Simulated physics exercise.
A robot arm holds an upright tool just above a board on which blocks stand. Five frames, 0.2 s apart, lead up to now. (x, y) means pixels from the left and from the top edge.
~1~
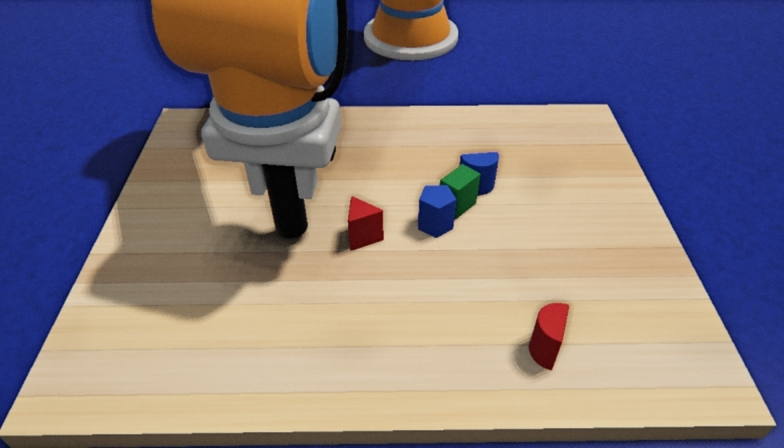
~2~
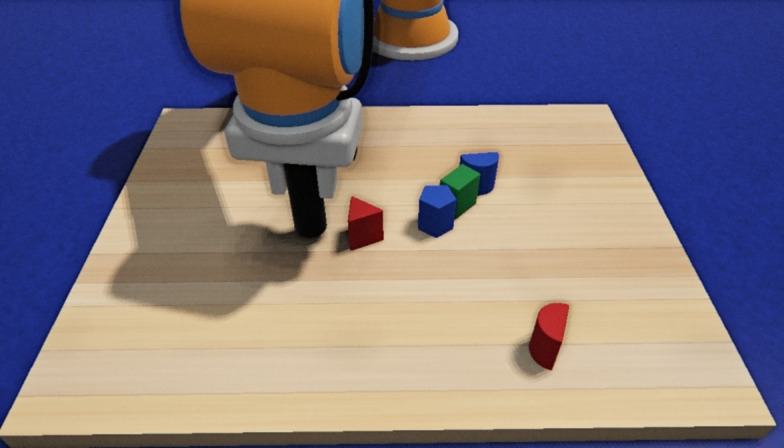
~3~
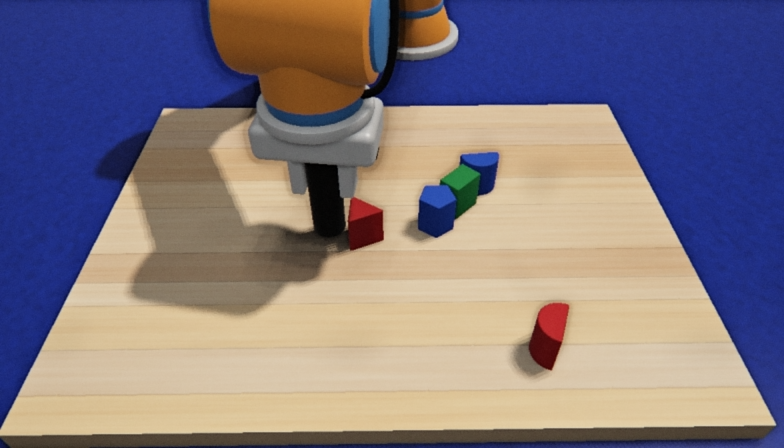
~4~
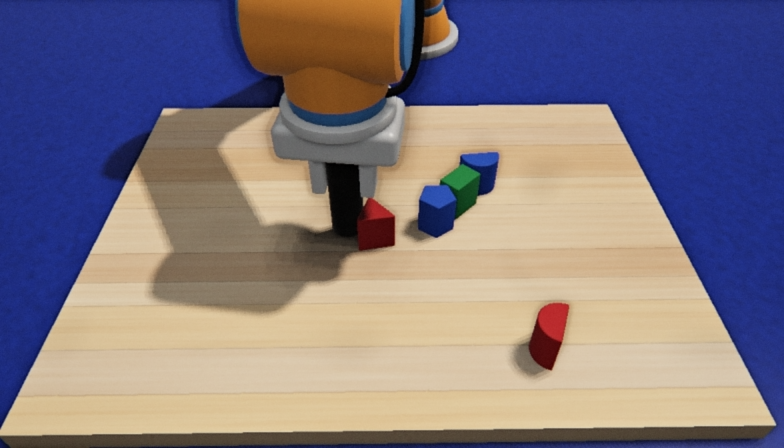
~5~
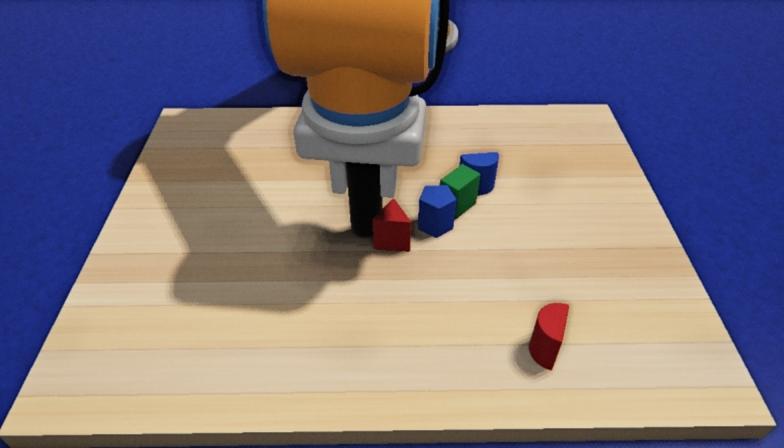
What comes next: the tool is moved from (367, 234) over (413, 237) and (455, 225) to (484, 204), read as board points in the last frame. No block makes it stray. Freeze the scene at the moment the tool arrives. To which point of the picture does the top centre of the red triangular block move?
Its top centre is at about (451, 222).
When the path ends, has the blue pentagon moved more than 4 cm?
Yes.
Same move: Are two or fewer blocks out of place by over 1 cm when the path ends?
I'd say no.
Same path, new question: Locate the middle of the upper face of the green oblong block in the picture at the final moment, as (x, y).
The middle of the upper face of the green oblong block will lie at about (491, 154) in the picture.
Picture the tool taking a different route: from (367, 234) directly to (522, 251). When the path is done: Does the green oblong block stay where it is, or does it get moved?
It moves.
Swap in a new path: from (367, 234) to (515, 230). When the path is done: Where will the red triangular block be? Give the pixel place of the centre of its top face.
Its top middle will sit at (439, 223).
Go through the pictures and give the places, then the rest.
The first frame shows tip of the tool (292, 227), middles of tops, red triangular block (361, 208), blue pentagon (437, 195), green oblong block (460, 176), blue D-shaped block (481, 158).
The second frame shows tool (311, 227), nothing pushed.
The third frame shows tool (330, 227), nothing pushed.
The fourth frame shows tool (348, 226), red triangular block (374, 210).
The fifth frame shows tool (367, 226), red triangular block (392, 212), blue pentagon (437, 195), green oblong block (460, 176), blue D-shaped block (481, 158).
The first path, step by step. One third of the way, tool (414, 229); red triangular block (438, 221); blue pentagon (444, 193); green oblong block (464, 174).
Two thirds of the way, tool (457, 217); red triangular block (451, 222), turned 40° clockwise; blue pentagon (489, 187), turned 20° clockwise; green oblong block (479, 164), turned 35° anticlockwise; blue D-shaped block (489, 146), turned 15° clockwise.
At the end, tool (486, 197); red triangular block (451, 222), turned 40° clockwise; blue pentagon (522, 180), turned 85° clockwise; green oblong block (491, 154), turned 45° anticlockwise; blue D-shaped block (491, 136).
